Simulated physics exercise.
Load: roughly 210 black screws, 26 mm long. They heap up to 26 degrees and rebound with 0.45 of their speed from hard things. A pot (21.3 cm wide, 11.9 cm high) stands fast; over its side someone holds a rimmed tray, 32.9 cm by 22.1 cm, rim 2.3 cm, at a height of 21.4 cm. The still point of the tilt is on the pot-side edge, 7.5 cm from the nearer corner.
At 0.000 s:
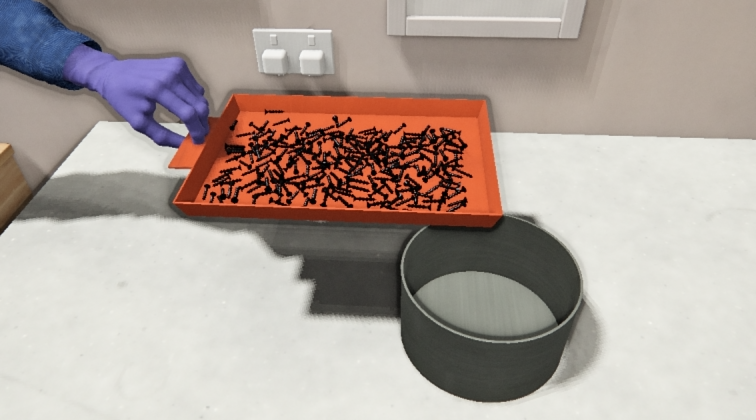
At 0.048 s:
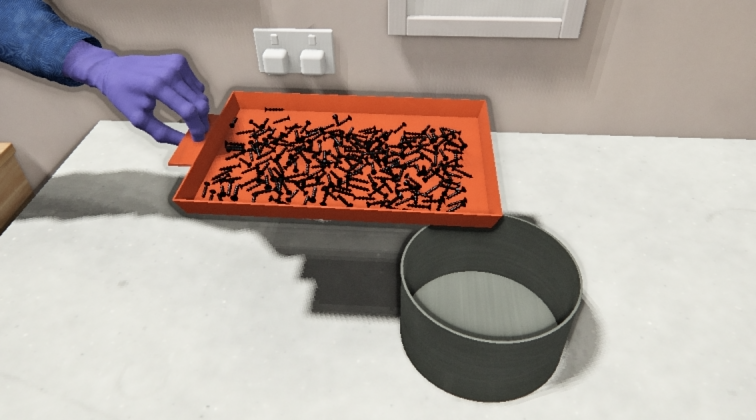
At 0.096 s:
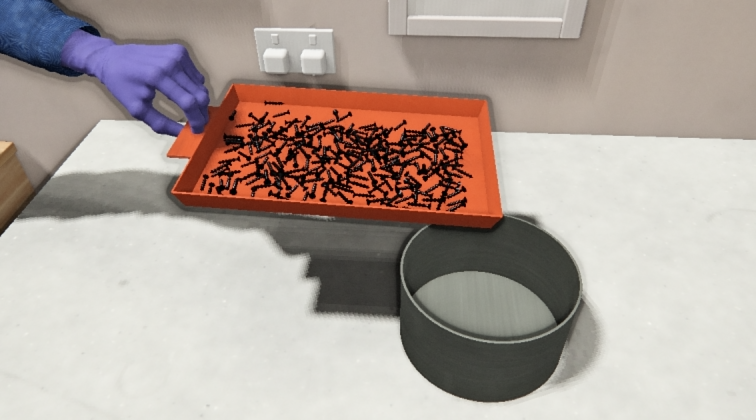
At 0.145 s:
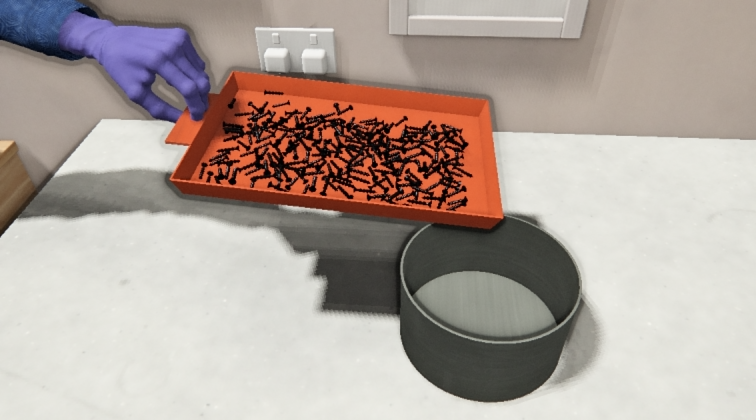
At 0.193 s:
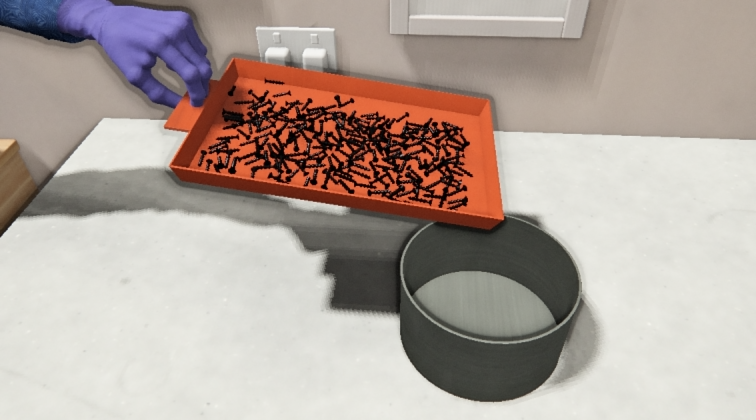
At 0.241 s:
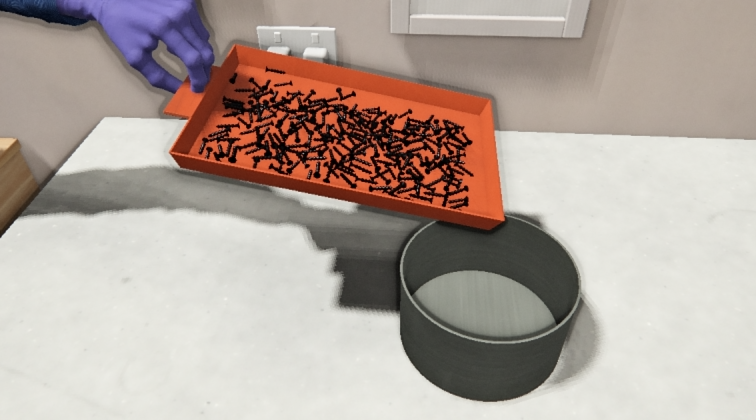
An orange rimmed tray, held at its left end by a purple-gloved hand with a blue sleeve, starts level and tilts slightly, its left side rising while its right edge stays above a pot. The tray carries many scattered black screws, and the round dark grey pot stands at right. The steady view looks down on a white countertop before a beige wall with switches.
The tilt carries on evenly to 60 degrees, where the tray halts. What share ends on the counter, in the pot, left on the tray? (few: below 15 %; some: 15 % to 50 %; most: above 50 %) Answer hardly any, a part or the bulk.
On the counter: Hardly any; in the pot: A part; left on the tray: The bulk.
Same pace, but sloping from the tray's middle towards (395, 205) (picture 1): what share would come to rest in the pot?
Some 30 per cent.
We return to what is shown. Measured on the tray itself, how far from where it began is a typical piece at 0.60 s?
About 4 cm.
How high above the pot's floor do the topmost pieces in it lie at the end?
Roughly 1.5 cm.
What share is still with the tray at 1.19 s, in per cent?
Some 65 per cent of the load.
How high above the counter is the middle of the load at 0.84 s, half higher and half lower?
Some 24 cm.
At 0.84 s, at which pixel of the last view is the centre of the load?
Around (483, 160).
After 0.60 s, tilt 35 degrees; the tray holds 100 %, the pot 0 %.
After 0.84 s, tilt 51 degrees; the tray holds 100 %, the pot 0 %.
After 1.19 s, tilt 60 degrees; the tray holds 65 %, the pot 25 %.
At rest (2.2 s), counter 5 %, pot 35 %, tray 60 %.
